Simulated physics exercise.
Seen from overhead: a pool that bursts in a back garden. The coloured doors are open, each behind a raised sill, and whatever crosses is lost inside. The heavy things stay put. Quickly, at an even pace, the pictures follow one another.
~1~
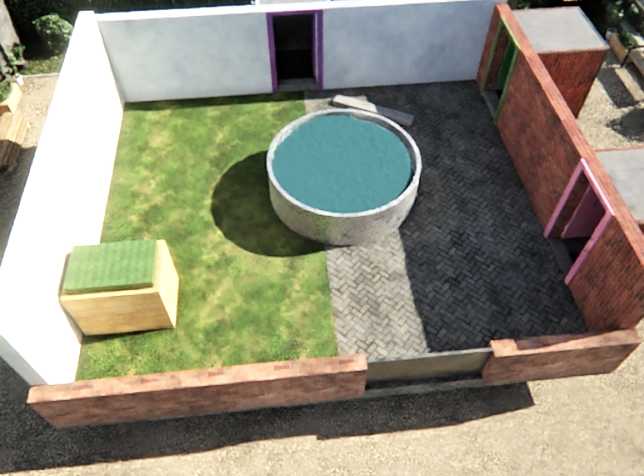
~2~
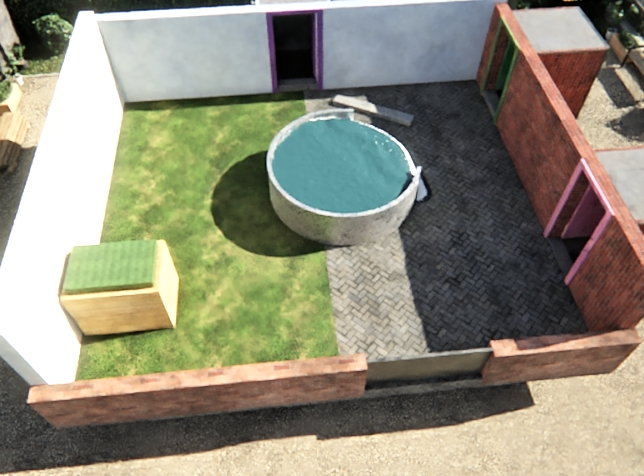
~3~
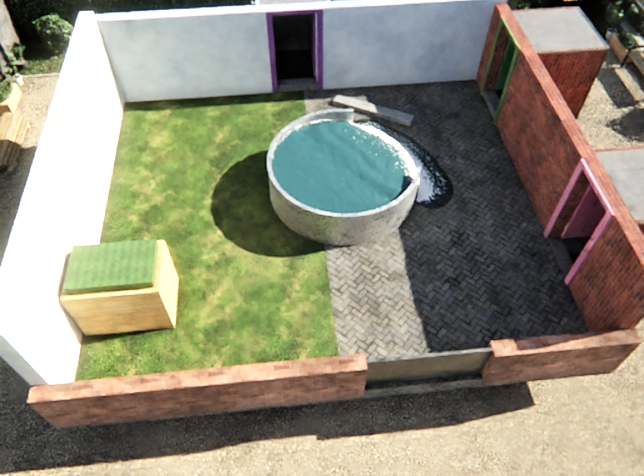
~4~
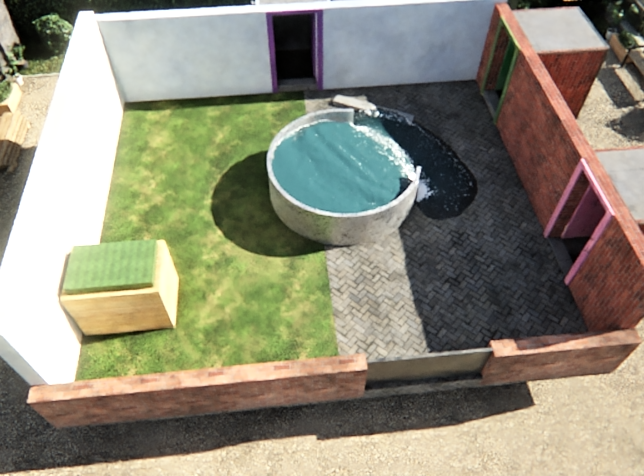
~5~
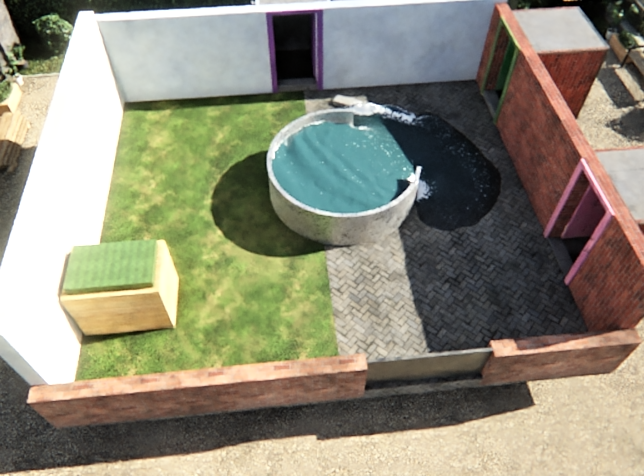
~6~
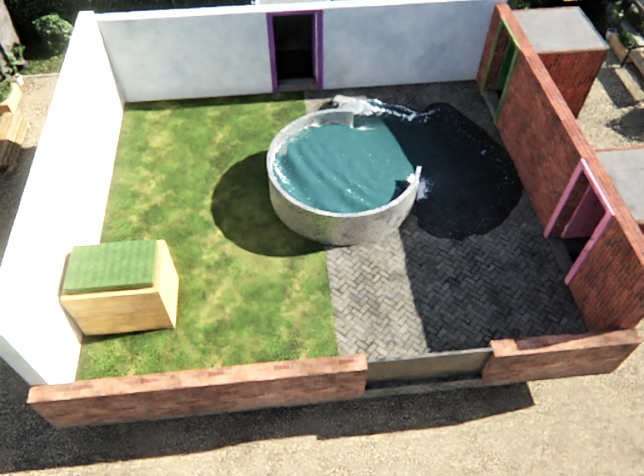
Water bursts from the right side of a round garden pool and spreads across dark paving.
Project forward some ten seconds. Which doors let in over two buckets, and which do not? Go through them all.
Purple door - not over two, pink door - over two buckets, green door - over two buckets.
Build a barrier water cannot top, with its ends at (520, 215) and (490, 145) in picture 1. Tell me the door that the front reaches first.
I'd say the one in green.
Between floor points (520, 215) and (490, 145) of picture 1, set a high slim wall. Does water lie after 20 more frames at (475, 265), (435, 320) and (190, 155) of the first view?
Listed order: Swamped, swamped, spared.
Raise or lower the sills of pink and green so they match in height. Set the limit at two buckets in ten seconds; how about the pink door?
In that case pink stays in check.
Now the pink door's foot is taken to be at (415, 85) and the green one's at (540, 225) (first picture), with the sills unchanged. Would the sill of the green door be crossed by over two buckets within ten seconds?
The green door stays below.
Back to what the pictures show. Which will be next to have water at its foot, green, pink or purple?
Answer: The door marked green.
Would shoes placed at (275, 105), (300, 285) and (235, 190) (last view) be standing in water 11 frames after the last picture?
First spot inundated, second not wet, third not wet.
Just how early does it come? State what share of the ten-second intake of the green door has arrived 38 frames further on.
Around 100 %.
A moment on, water covers 25 % of the floor; the purple door wet at the sill, nothing in, the pink door not reached, the green door under two buckets in.
Next, water covers 30 % of the floor; the purple door wet at the sill, nothing in, the pink door under two buckets in, the green door far over two buckets in.
Then, water covers 45 % of the floor; the purple door wet at the sill, nothing in, the pink door under two buckets in, the green door far over two buckets in.
Later, water covers 70 % of the floor; the purple door wet at the sill, nothing in, the pink door over two buckets in, the green door far over two buckets in.
In the end, water covers 95 % of the floor; the purple door wet at the sill, nothing in, the pink door over two buckets in, the green door far over two buckets in.
